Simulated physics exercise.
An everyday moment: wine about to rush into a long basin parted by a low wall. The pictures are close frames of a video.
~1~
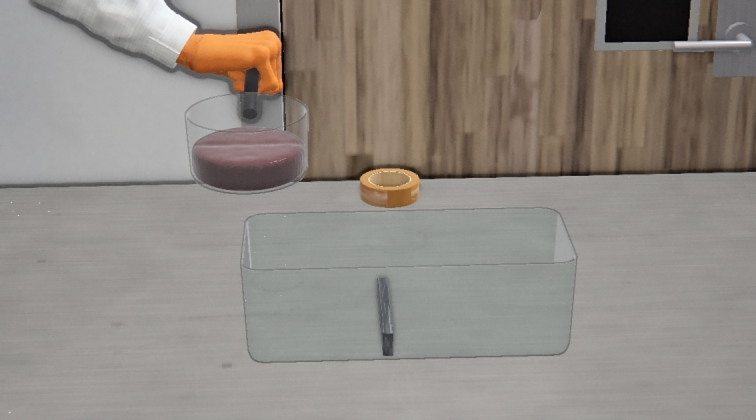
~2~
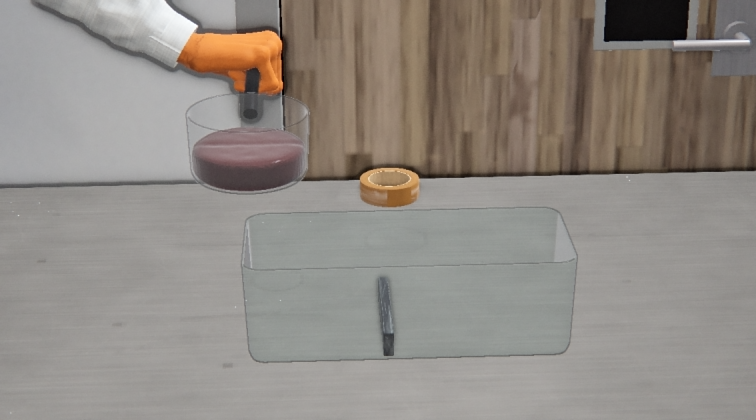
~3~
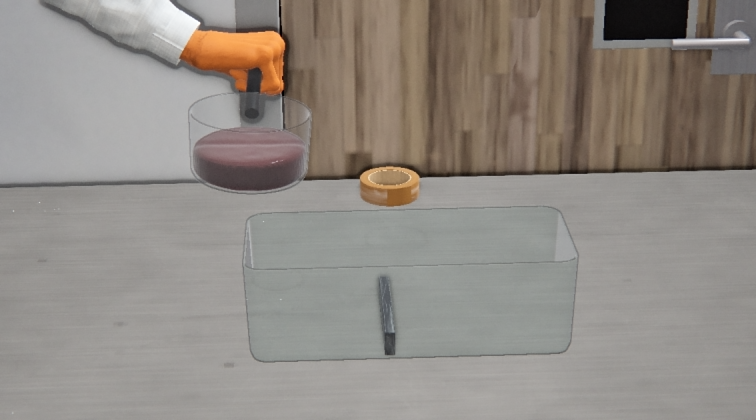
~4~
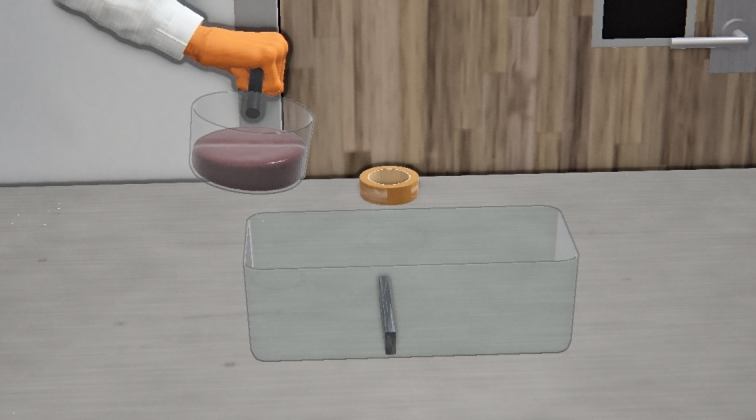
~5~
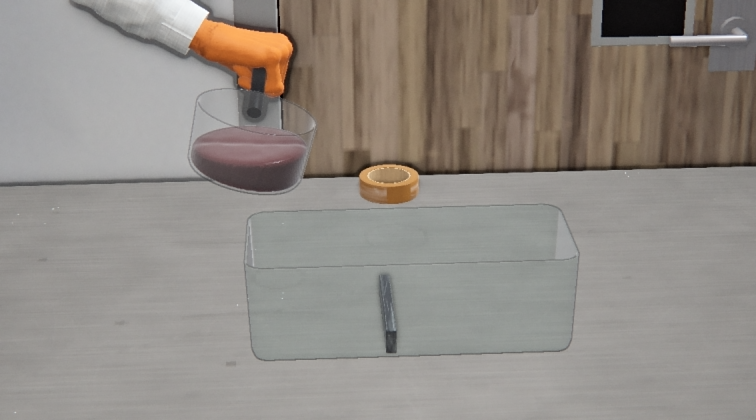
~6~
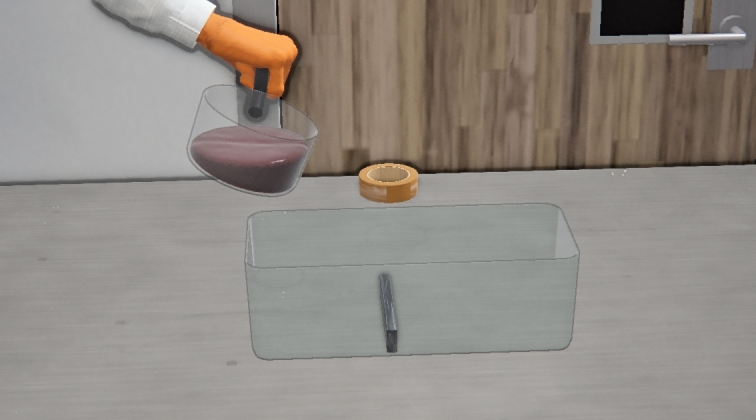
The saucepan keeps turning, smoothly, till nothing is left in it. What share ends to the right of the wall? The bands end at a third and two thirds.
In the end under a third is right of the wall.
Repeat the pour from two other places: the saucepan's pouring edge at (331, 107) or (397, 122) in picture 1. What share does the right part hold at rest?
First some 25, then 95 per cent.
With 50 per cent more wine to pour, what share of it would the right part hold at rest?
Roughly 20 in a hundred.
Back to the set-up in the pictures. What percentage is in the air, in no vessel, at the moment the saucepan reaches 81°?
It comes to 35 per cent or so.
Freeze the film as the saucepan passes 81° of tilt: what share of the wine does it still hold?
Near 55 %.
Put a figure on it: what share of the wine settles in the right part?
About 10 per cent.
A moment on, the saucepan is tipped on its side and 56 per cent is still to pour, 12 is left of the wall and 0 right of it.
Next, the saucepan is tipped right over and 10 per cent is still to pour, 76 is left of the wall and 3 right of it.
Then the saucepan is tipped right over and 0 per cent is still to pour, 91 is left of the wall and 7 right of it.
Later the saucepan is tipped right over and 0 per cent is still to pour, 91 is left of the wall and 8 right of it.
In the end 91 per cent lies left of the wall, 8 right of it and 1 outside.
